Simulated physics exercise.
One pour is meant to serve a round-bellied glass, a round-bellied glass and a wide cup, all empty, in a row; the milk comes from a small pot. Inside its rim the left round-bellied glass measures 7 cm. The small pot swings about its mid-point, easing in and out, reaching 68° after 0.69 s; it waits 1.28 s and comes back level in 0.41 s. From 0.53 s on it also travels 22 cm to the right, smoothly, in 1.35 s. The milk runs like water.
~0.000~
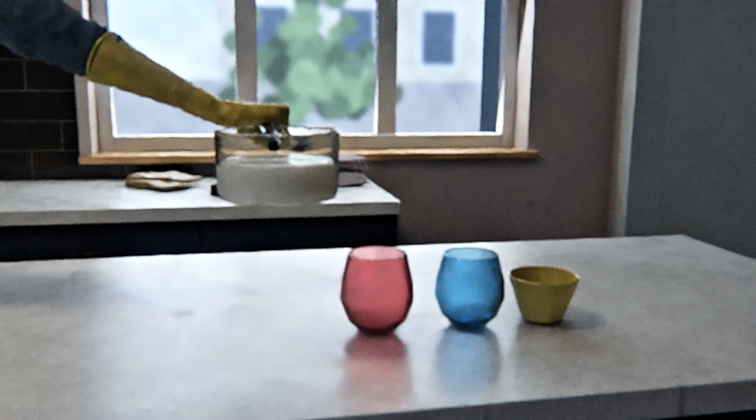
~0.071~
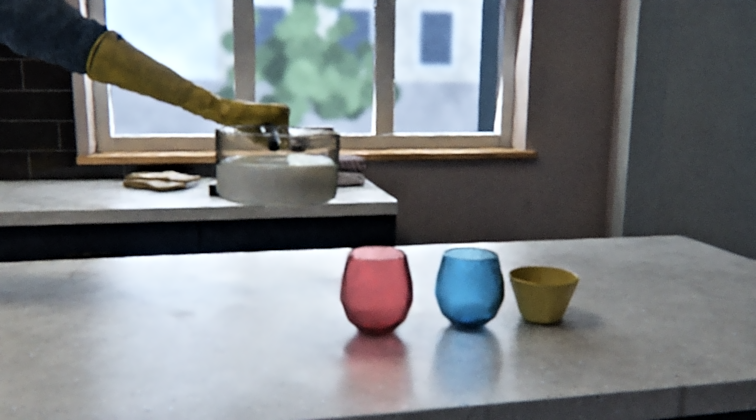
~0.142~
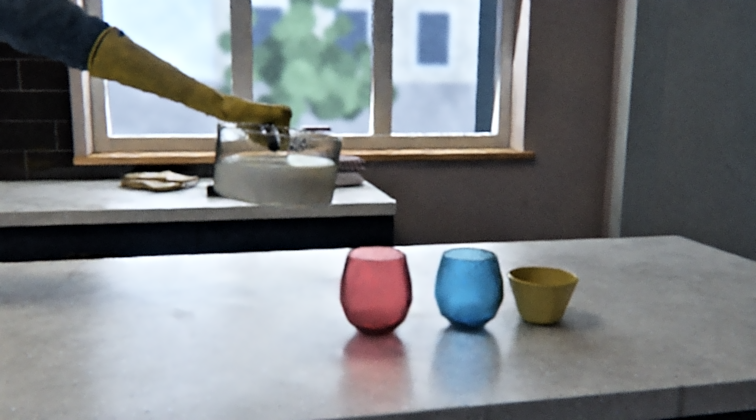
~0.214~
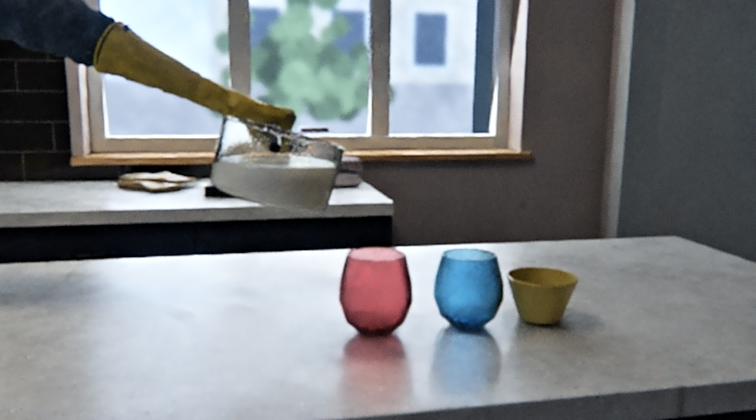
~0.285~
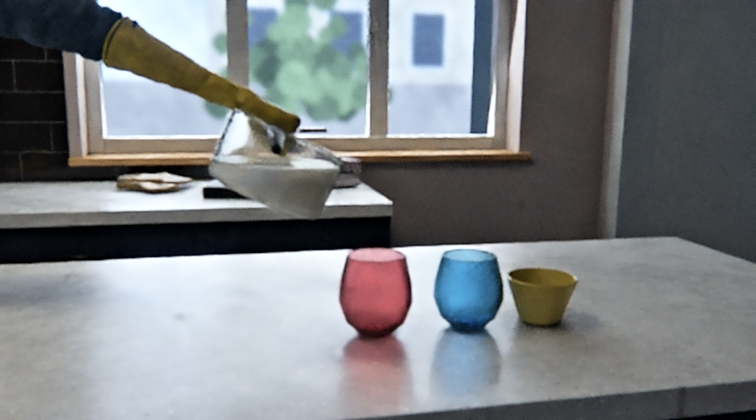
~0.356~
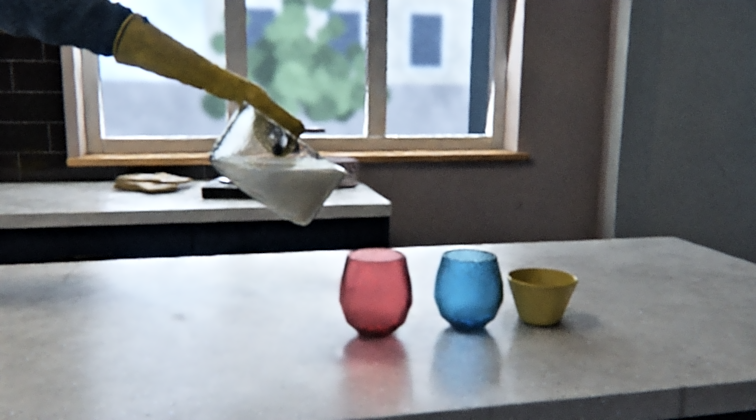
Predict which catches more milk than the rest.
The left one.
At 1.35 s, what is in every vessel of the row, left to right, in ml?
Roughly 330 ml left, 20 ml middle, 0 ml right.
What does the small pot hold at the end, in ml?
Some 130 ml.
After 0.93 s the tilt is 68° and from the left they hold 260 ml, 0 ml, 0 ml, the small pot 310 ml, and 85 ml is on the counter.
After 1.35 s the tilt is 68° and from the left they hold 330 ml, 20 ml, 0 ml, the small pot 195 ml, and 250 ml is on the counter.
After 1.78 s the tilt is 68° and from the left they hold 330 ml, 65 ml, 5 ml, the small pot 145 ml, and 260 ml is on the counter.
After 2.26 s the tilt is 14° and from the left they hold 330 ml, 65 ml, 10 ml, the small pot 130 ml, and 285 ml is on the counter.
In the end from the left they hold 330 ml, 65 ml, 10 ml, the small pot 130 ml, and 285 ml is on the counter.
